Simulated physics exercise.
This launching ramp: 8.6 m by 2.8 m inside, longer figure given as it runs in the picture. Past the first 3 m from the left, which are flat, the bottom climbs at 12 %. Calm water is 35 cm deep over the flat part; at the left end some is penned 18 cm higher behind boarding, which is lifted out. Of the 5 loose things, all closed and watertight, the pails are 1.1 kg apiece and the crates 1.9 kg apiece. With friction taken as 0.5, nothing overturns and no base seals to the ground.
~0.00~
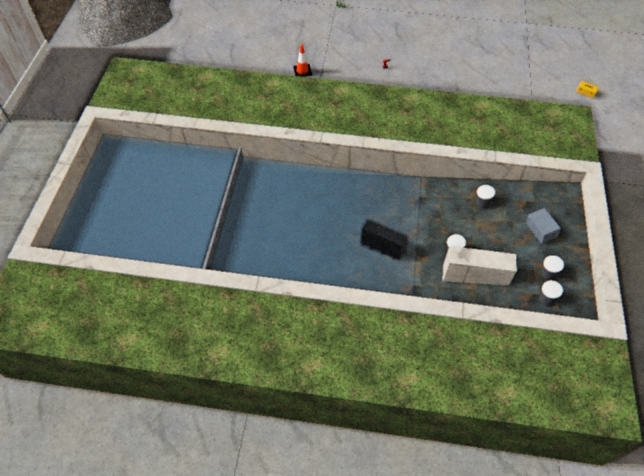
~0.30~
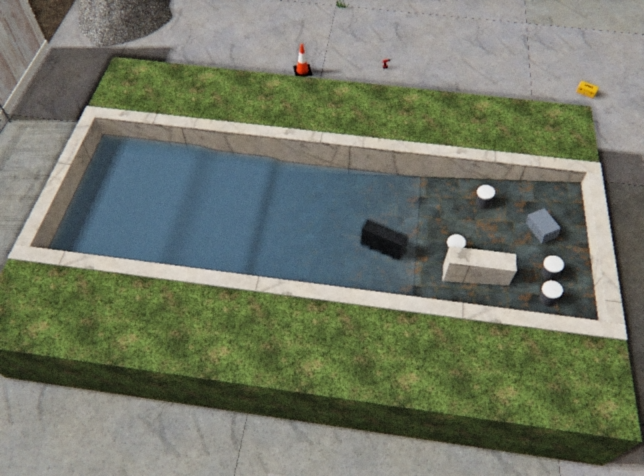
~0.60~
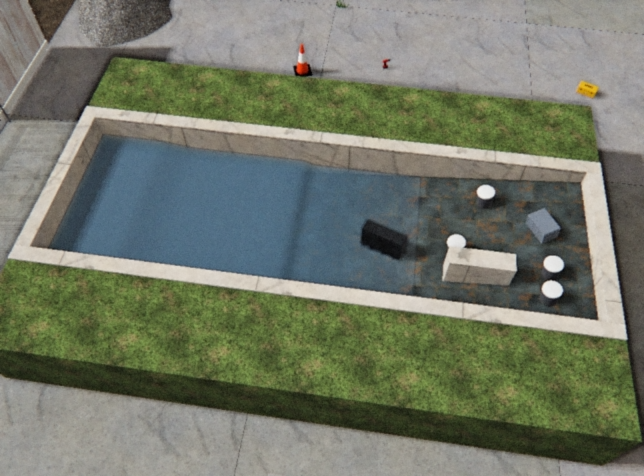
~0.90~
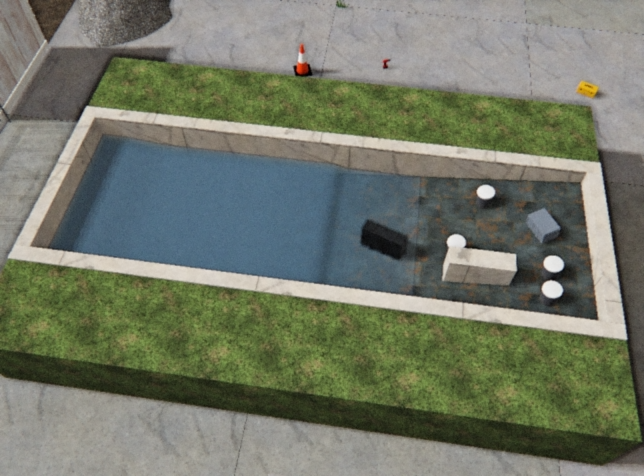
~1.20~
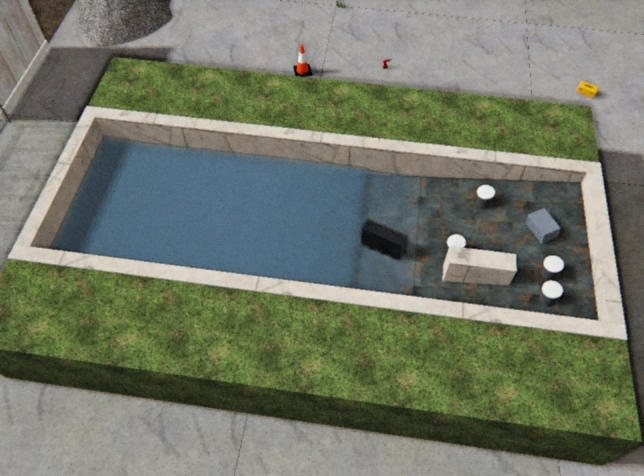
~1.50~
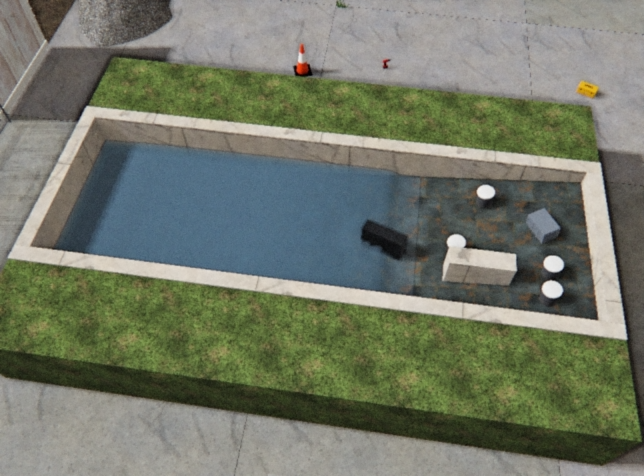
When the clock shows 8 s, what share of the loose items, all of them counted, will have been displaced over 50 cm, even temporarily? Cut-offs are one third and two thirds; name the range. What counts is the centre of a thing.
That share is a middling one, between a third and two thirds.
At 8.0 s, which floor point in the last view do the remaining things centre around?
Mean position approx. (462, 243).
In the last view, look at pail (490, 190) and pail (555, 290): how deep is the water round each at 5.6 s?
I'd put it at 5 cm and 2 cm respectively.
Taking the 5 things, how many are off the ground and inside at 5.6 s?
It comes to 2 of them.
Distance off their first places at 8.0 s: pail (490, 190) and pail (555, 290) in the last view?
They've ended up 250 cm and 60 cm away, in that order.
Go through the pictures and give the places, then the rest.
The first frame shows a pail at (488, 192), on the bottom; a pail at (459, 242), on the bottom; water covers 16.2 m2; 0 of 5 have shifted.
The second frame shows a pail at (488, 192), on the bottom; a pail at (459, 242) rests on the ground; 16.2 m2 under water; 0 of 5 have shifted.
The third frame shows a pail at (488, 192) rests on the ground; a pail at (459, 242), on the bottom; 16.2 m2 under water; 0 of 5 have shifted.
The fourth frame shows a pail at (488, 192) rests on the ground; a pail at (459, 242) rests on the ground; 16.2 m2 under water; 0 of 5 have shifted.
The fifth frame shows a pail at (488, 192), on the bottom; a pail at (459, 242), on the bottom; water covers 16.2 m2; 0 of 5 have shifted.
The sixth frame shows a pail at (488, 192), on the bottom; a pail at (459, 242), on the bottom; 16.2 m2 under water; 0 of 5 have shifted.
After 2.1 s 0 of 5 are over 50 cm from their spots; 0 afloat.
After 3.6 s 2 of 5 are over 50 cm from their spots; 1 afloat.
After 5.6 s 1 of 5 are over 50 cm from their spots; 2 afloat.
After 8.0 s 3 of 5 are over 50 cm from their spots, and 3 have been at some point; 2 afloat.
